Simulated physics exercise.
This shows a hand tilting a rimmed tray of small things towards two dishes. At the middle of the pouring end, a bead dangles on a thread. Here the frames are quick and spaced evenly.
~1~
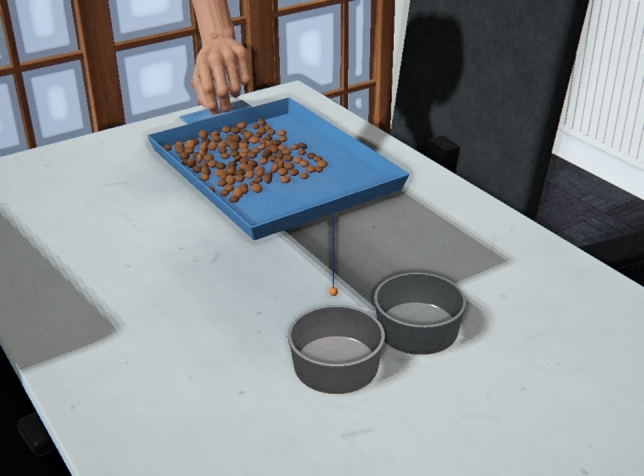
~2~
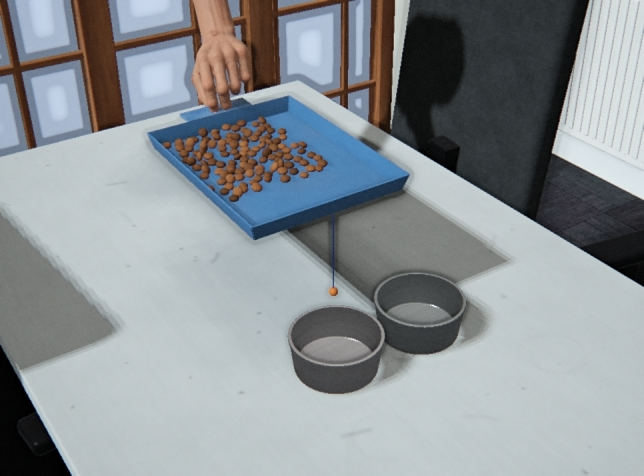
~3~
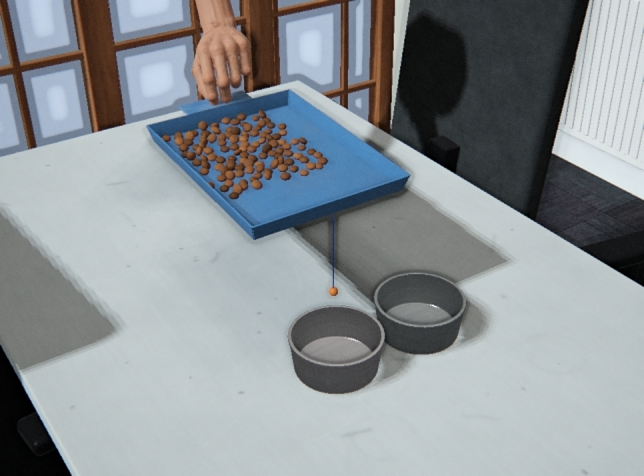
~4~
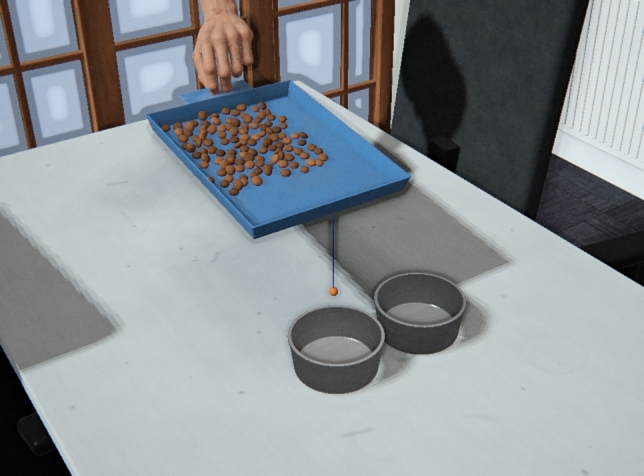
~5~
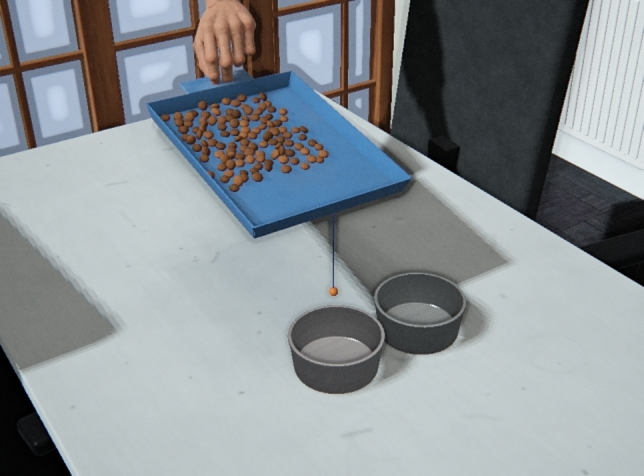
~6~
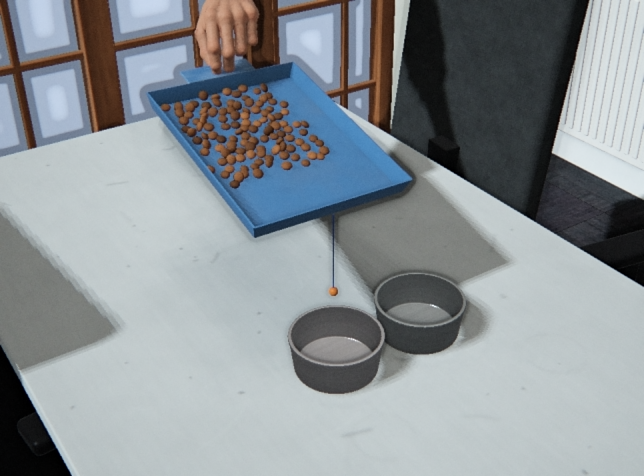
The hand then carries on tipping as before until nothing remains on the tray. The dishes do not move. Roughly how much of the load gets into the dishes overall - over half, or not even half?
The dishes will catch most of the load.
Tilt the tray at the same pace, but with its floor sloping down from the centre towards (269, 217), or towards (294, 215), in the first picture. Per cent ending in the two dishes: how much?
The first try gives close to 10 per cent, the second close to 40 per cent.
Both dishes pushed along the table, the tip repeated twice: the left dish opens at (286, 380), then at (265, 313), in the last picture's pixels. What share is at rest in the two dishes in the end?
40 %, 0 %.
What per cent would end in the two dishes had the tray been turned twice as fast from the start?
Some 70 per cent.
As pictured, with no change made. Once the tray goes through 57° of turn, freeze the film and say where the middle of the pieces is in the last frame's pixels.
Check around (343, 196) in the last picture.
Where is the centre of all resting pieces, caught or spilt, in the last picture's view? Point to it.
Close to (366, 347) in the last picture.
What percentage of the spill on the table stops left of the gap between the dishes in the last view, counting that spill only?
About 70 per cent.
Soon after the last picture, tray tipped steeply; nearly all on the tray; a stray few in the air.
A little later, tray tipped right over; about two thirds on the tray; a small part in the left dish; a small part in the right dish; a small part outside both; a small part in the air.
Later still, tray tipped past a quarter turn; about half in the left dish; about a third in the right dish; a small part outside both.
At rest, tray tipped past a quarter turn; about half in the left dish; about a third in the right dish; a small part outside both.
